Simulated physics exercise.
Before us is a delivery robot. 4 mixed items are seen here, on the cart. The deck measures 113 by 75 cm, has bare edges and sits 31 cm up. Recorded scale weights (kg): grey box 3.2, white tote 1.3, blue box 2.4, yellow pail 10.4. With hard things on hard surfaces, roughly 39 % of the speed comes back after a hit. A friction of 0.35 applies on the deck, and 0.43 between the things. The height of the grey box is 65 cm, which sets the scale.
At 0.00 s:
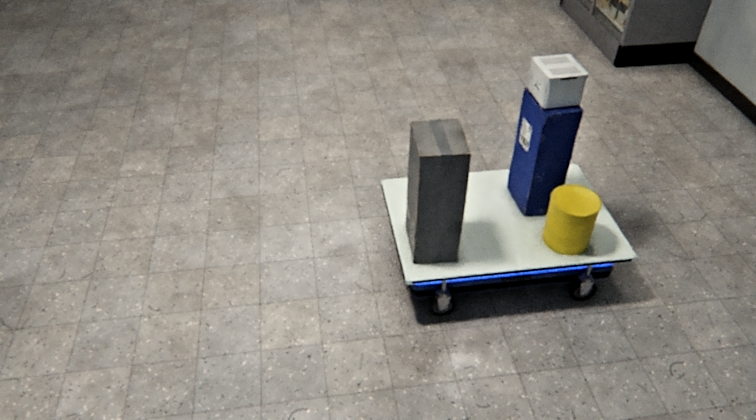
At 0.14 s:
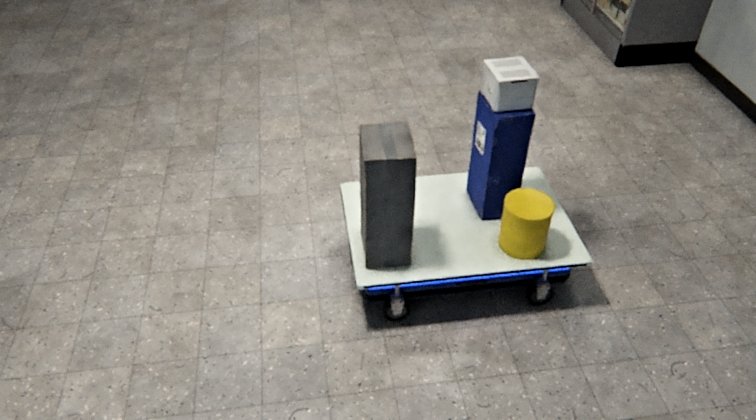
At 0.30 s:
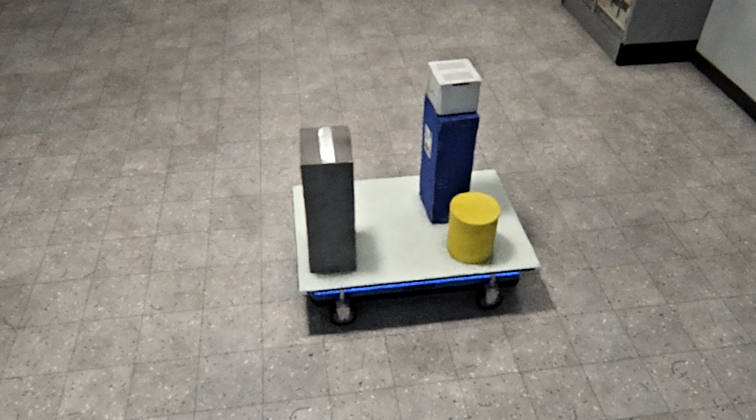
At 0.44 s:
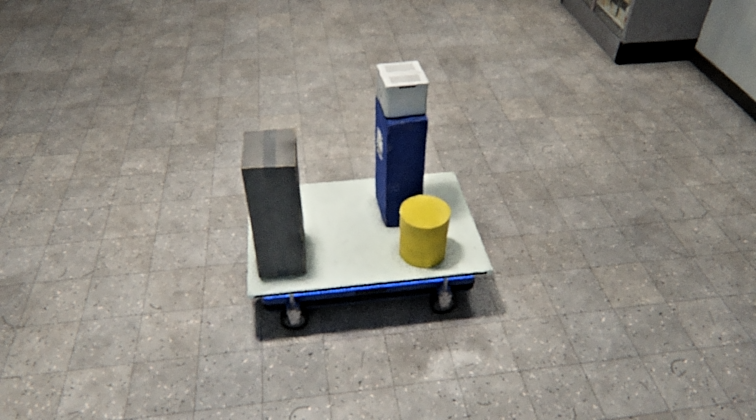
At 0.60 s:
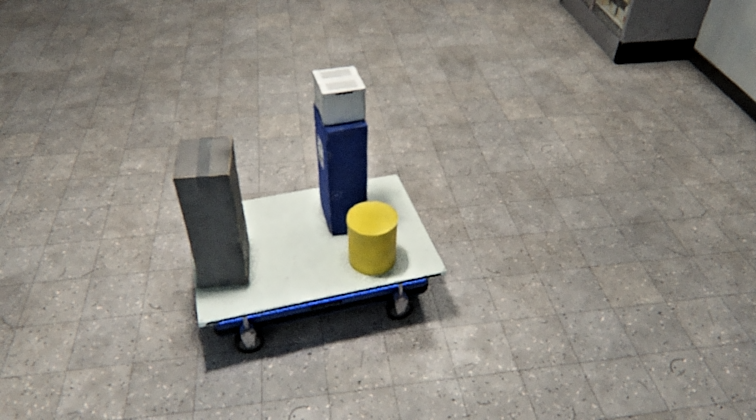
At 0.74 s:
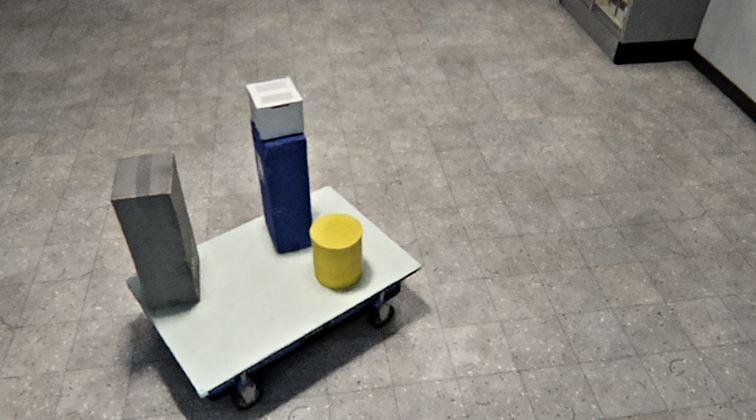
A flat cart carrying a grey box, a yellow pail and a blue box with a white tote on top rolled left across the tiled floor, then turned while the items shifted slightly.
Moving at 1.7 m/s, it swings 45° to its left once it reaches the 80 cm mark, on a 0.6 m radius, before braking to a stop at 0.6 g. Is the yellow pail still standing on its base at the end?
Yes.
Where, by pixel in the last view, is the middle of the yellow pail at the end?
Around pixel (232, 340).
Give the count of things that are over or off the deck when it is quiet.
All told, 3.
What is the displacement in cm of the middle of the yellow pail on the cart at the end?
It ends up around 18 cm from its start.
By 1.14 s, cart 180 cm along, turned 45°; grey box and white tote now off the deck; yellow pail 10 cm from its spot near (254, 321); blue box tilted 22°.
By 1.54 s, cart 182 cm along, turned 45°, stopped; blue box now off the deck; yellow pail 18 cm from its spot near (232, 340).
When it is over (2.1 s), off the deck and tipped over, grey box, white tote and blue box; not toppled but over 10 cm from the start, yellow pail. In the last view, yellow pail near (232, 340).
